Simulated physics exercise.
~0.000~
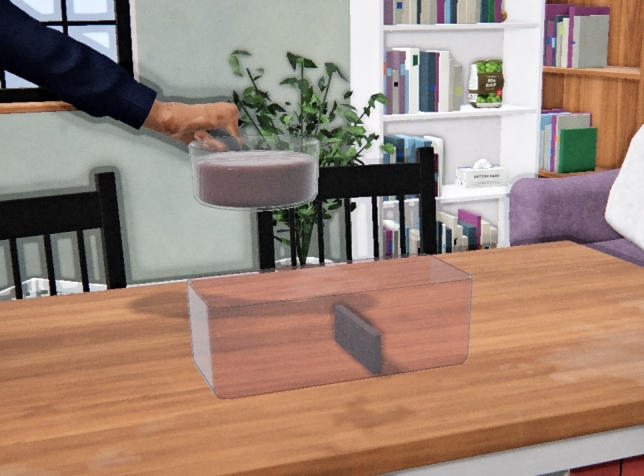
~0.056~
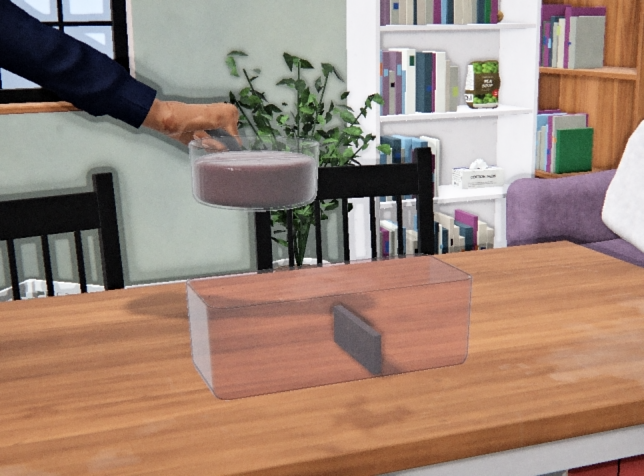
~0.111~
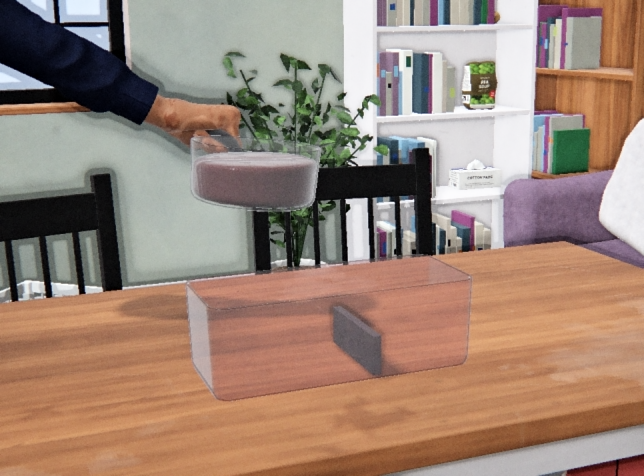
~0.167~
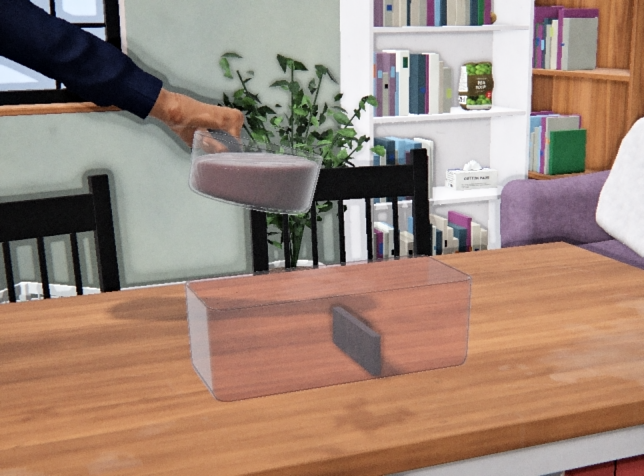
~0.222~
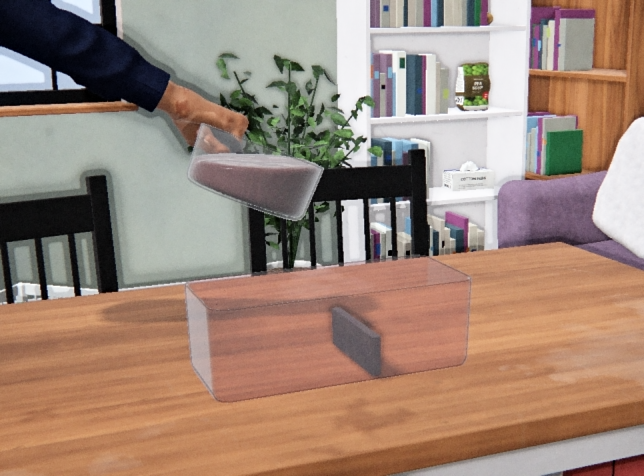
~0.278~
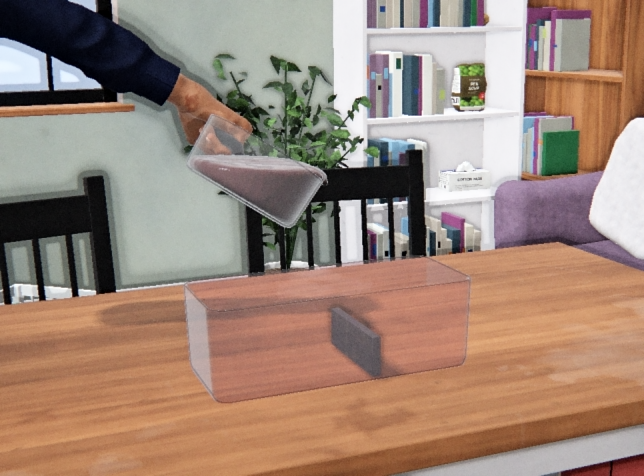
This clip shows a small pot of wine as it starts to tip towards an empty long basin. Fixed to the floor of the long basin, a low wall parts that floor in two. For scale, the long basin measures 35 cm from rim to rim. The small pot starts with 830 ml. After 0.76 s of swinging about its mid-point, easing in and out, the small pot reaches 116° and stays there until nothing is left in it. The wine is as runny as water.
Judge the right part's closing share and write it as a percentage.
I would judge it at 36 per cent.
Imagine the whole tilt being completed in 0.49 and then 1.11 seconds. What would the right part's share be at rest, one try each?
The first try gives around 20 percent, the second around 50 percent.
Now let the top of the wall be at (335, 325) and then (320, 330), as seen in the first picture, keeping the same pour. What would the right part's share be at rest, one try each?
Some 65 in a hundred, then some 75 in a hundred.
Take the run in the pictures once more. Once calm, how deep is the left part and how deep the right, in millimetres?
Left part about 18 mm deep, right part about 18 mm deep.
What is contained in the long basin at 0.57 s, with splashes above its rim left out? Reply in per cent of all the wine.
I'd put it near 44 percent.
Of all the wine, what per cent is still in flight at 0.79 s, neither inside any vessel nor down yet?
Near 10 percent.
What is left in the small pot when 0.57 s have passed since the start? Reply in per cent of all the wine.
Near 16 in a hundred.
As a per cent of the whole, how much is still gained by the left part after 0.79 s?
Difference: Approx. 7 %.
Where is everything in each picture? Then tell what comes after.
Tilt 0°; pouring edge (314, 141); surface from (194, 162) to (311, 155); the long basin's rim runs from (197, 295) to (451, 266); the wall's top is at (357, 321), in the first frame.
Tilt 2°; pouring edge (314, 143); surface from (194, 162) to (311, 156), in the second frame.
Tilt 6°; pouring edge (316, 148); surface from (194, 162) to (311, 158), in the third frame.
Tilt 13°; pouring edge (317, 157); surface from (193, 162) to (312, 160), in the fourth frame.
Tilt 23°; pouring edge (318, 168); surface from (192, 162) to (315, 162), in the fifth frame.
Tilt 34°; pouring edge (316, 182); surface from (192, 159) to (311, 171); 4 per cent is over the edge, in the sixth frame.
By 0.57 s the tilt is 100° and 17 per cent is still to pour, 15 is left of the wall and 30 right of it.
By 0.79 s the tilt is 116° and 2 per cent is still to pour, 54 is left of the wall and 35 right of it.
By 1.01 s the tilt is 116° and 0 per cent is still to pour, 60 is left of the wall and 36 right of it.
By 1.26 s the tilt is 116° and 0 per cent is still to pour, 61 is left of the wall and 36 right of it.
At rest 61 per cent lies left of the wall, 36 right of it and 3 outside.
